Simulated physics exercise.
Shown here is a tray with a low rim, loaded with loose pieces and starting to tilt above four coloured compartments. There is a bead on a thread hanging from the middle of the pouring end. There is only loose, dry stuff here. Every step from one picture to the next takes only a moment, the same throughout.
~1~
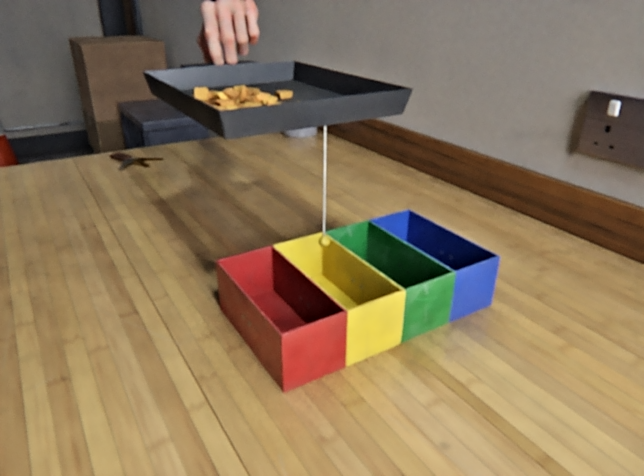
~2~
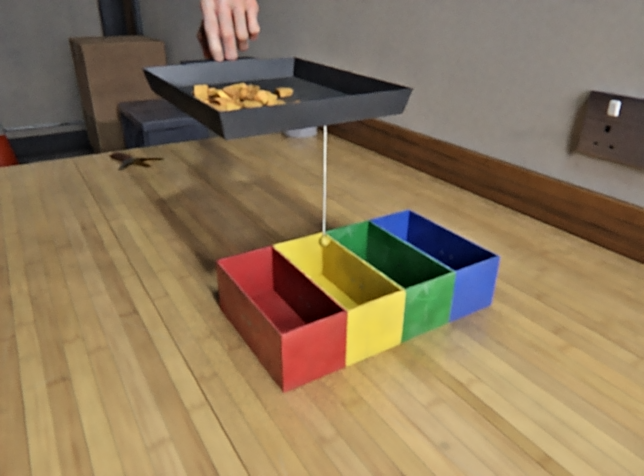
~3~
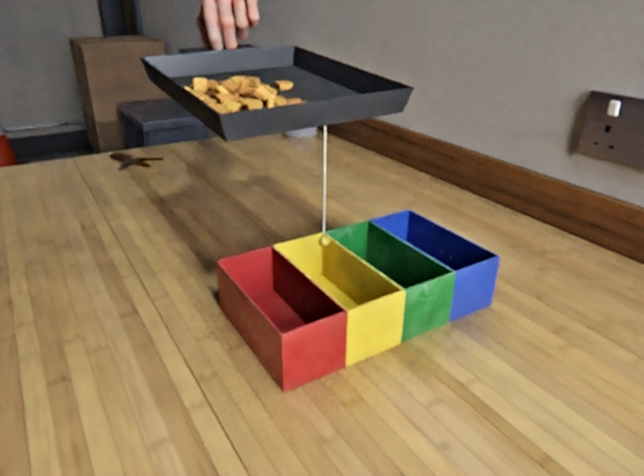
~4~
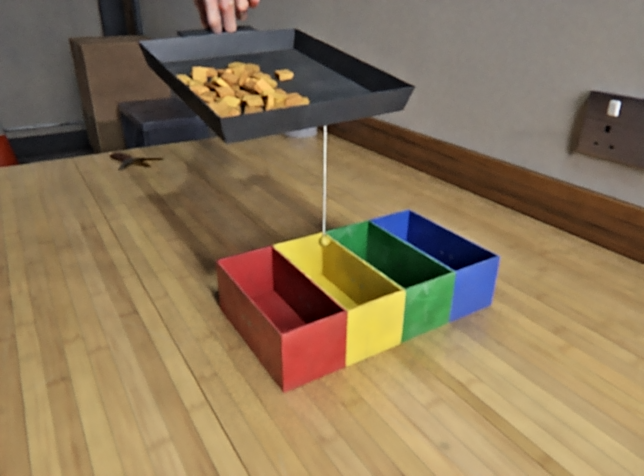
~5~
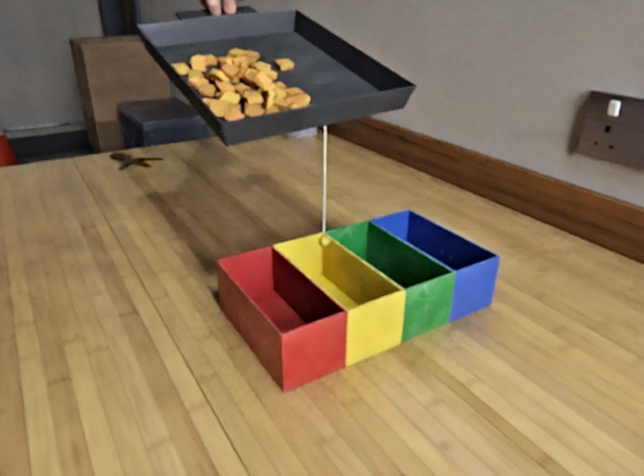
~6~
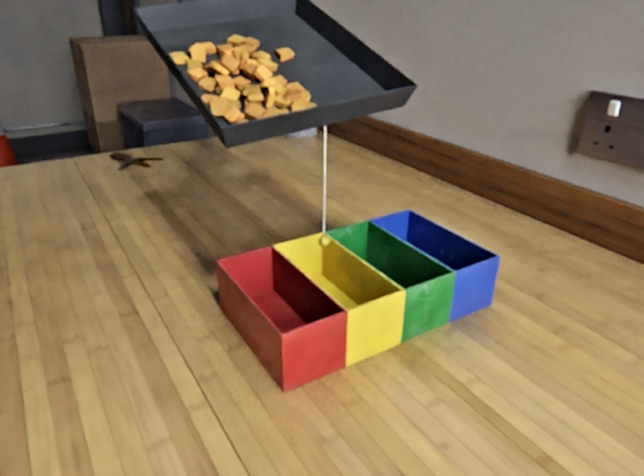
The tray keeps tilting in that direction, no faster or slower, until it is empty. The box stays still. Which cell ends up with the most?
The red cell.
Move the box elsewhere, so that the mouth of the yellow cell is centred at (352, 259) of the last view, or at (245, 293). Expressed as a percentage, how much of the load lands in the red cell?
Trial 1 near 50 percent, trial 2 near 0 percent.
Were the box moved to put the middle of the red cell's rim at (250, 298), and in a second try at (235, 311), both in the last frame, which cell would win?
First try: That red cell. Second try: That yellow cell.
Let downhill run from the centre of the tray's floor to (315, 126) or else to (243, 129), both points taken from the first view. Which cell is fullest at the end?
Case 1 - that red cell. Case 2 - the red cell.
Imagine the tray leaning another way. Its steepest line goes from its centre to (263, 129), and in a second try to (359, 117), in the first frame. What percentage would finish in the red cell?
I'd say roughly 60 percent with the first slope, 0 percent with the other.
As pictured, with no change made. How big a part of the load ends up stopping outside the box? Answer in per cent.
10 %.
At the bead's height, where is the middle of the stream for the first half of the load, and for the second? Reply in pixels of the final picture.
Earlier half at (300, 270), later half at (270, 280).
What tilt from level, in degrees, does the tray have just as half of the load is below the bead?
About 115°.
Soon, tray tipped steeply; all on the tray.
A while on, tray tipped past a quarter turn; most on the tray; a small part in the red cell; a stray few in the yellow cell; a small part falling or outside the box.
Towards the end, tray tipped past a quarter turn; about two thirds in the red cell; about a quarter in the yellow cell; a stray few in the green cell; a small part falling or outside the box.
Finally, tray tipped past a quarter turn; about two thirds in the red cell; about a quarter in the yellow cell; a stray few in the green cell; none in the blue cell; a small part outside the box.
